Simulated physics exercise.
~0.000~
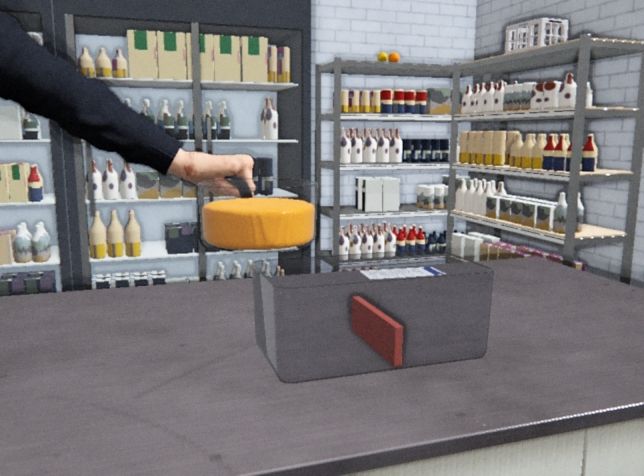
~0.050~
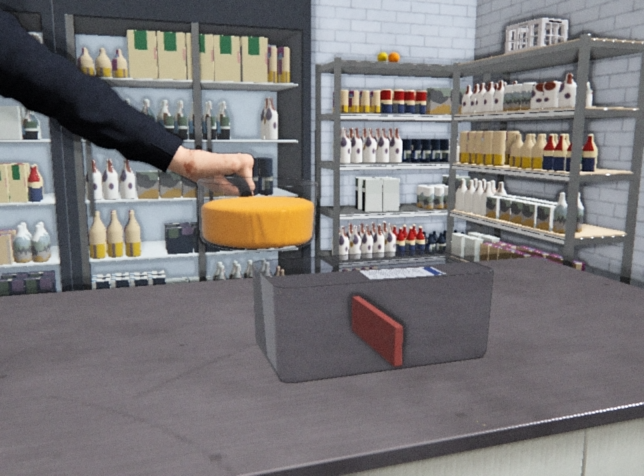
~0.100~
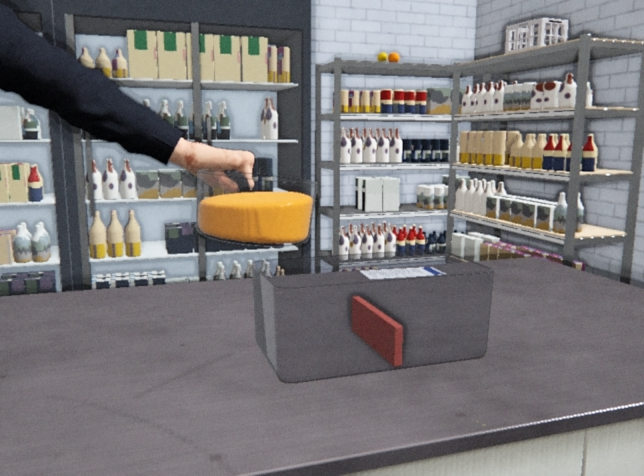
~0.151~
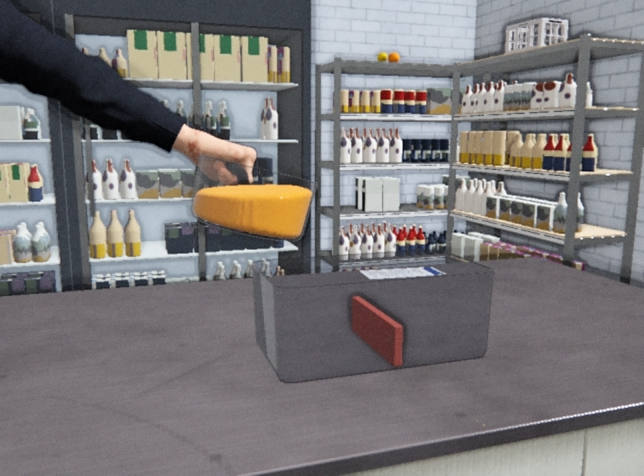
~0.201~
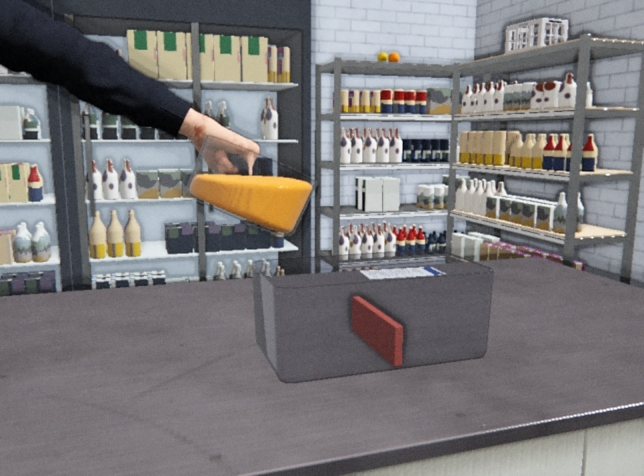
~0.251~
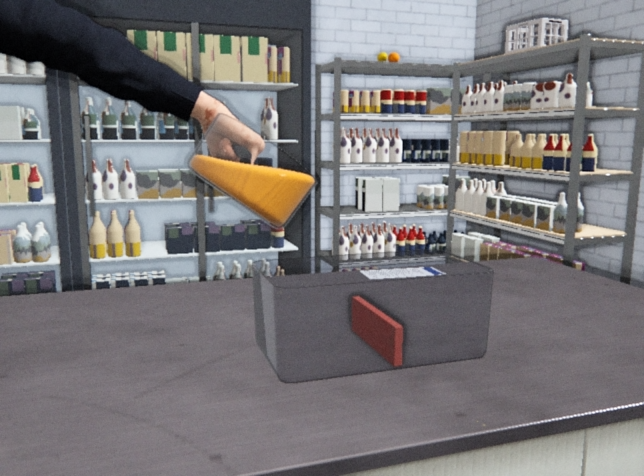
In a shop lined with shelves of bottles, a hand holds a round orange container above a dark counter, just left of a grey box-like basin with a red panel on its front. The container stays nearly level at first, then tilts steadily down to the right as the arm lifts.
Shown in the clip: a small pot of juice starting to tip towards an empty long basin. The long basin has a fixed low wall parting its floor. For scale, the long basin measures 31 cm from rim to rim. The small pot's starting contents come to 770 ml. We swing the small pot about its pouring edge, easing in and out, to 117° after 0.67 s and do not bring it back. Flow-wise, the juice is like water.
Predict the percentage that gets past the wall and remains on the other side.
The other side holds about 64 % in the end.
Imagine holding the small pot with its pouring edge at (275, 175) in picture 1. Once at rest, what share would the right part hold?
Result then: Approx. 25 %.
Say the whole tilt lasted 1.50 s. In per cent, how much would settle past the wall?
Then you'd be looking at around 75 in a hundred.
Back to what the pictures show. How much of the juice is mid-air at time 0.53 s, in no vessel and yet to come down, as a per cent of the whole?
Around 58 in a hundred.
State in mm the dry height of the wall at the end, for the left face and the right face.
Left side: Around 48 mm. Right side: Around 32 mm.
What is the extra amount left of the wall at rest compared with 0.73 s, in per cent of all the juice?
It comes to near 14 per cent.
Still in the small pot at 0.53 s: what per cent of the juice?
Portion remaining: Approx. 34 per cent.
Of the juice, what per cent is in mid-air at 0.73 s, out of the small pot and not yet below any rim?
Close to 10 in every hundred parts.
Then, 0.53 s in, the tilt is 104° and 34 per cent is still to pour, 7 is left of the wall and 0 right of it.
Then, 0.73 s in, the tilt is 117° and 1 per cent is still to pour, 10 is left of the wall and 79 right of it.
Then, 0.94 s in, the tilt is 117° and 0 per cent is still to pour, 18 is left of the wall and 57 right of it.
Then, 1.17 s in, the tilt is 117° and 0 per cent is still to pour, 25 is left of the wall and 64 right of it.
Finally, 25 per cent lies left of the wall, 64 right of it and 12 outside.
